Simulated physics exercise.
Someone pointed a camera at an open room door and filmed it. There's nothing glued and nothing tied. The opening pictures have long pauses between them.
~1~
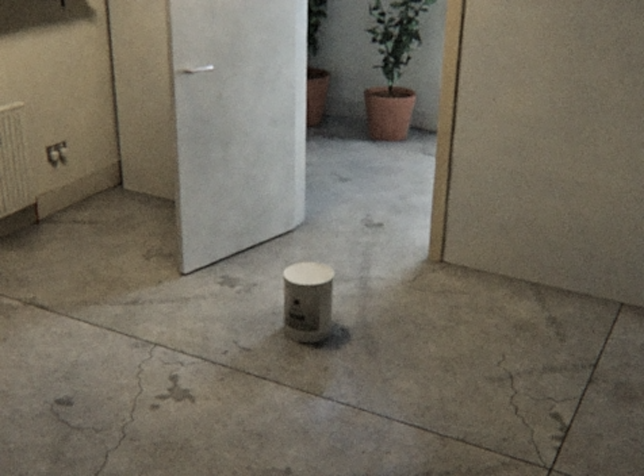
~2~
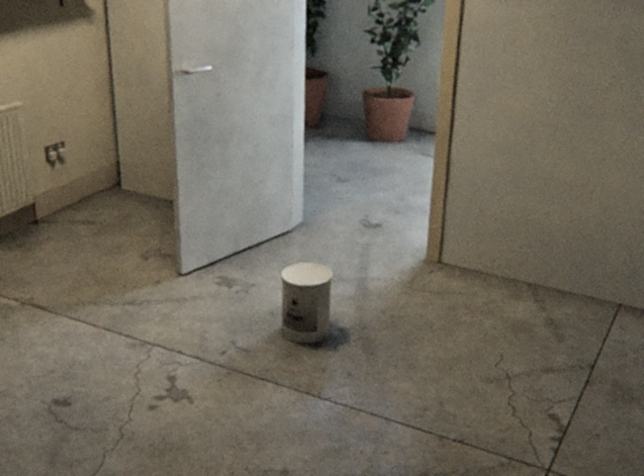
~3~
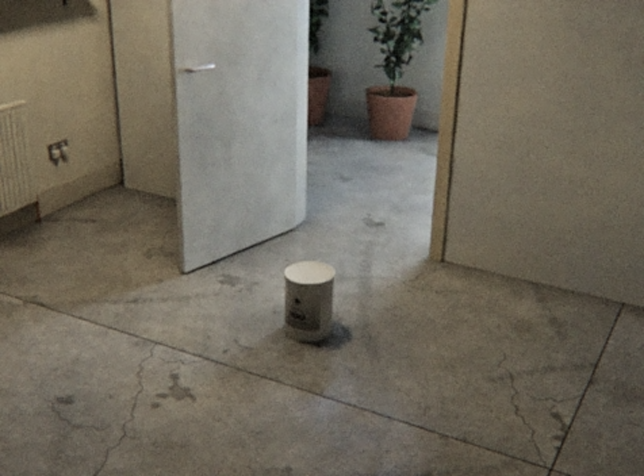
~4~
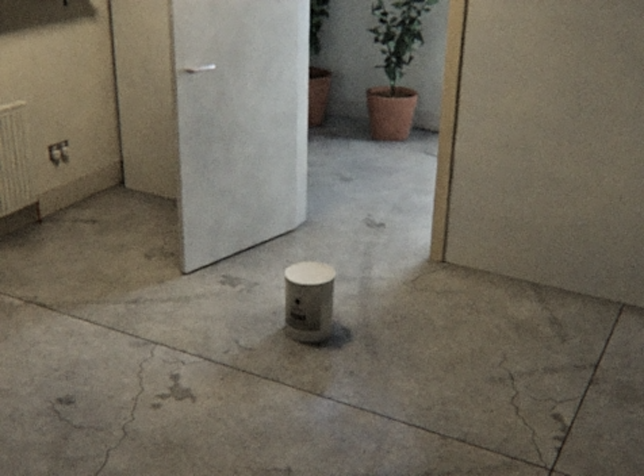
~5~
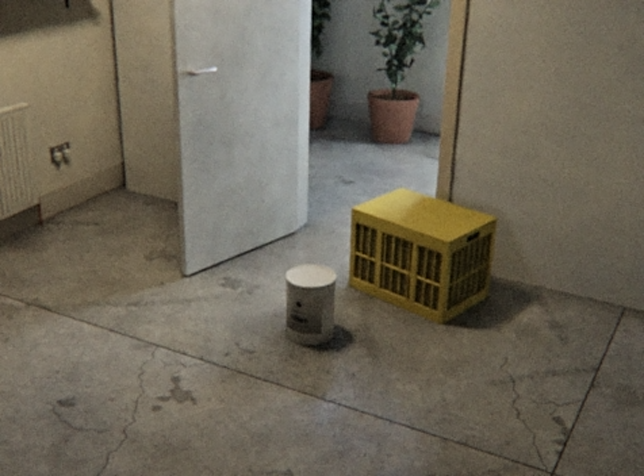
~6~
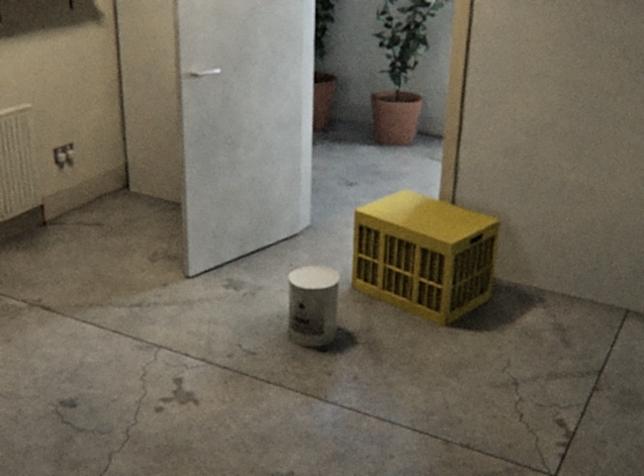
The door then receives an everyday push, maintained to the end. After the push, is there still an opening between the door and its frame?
Yes.
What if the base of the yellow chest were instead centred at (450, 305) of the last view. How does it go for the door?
Observation: Afterwards the door travels the full way.
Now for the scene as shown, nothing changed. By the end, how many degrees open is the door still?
The door ends up some 40° open.
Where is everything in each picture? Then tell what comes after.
The first frame shows door wide open and still; white pail (308, 302).
The second frame shows door wide open and still; white pail (306, 303).
The third frame shows door wide open and still; white pail (309, 301).
The fourth frame shows door wide open and still; white pail (310, 302).
The fifth frame shows door wide open and still; white pail (311, 305).
The sixth frame shows door wide open and still; yellow chest (424, 255); white pail (313, 306).
Then, 0.40 s past the last view, door at 93°.
Then, 0.70 s past the last view, door at 74°.
Then, 0.90 s past the last view, door at 59°.
Then, 1.10 s past the last view, door at 45°.
Finally, door at 39°; both still in place. Final places as the last picture's camera would see them, yellow chest near (427, 254).
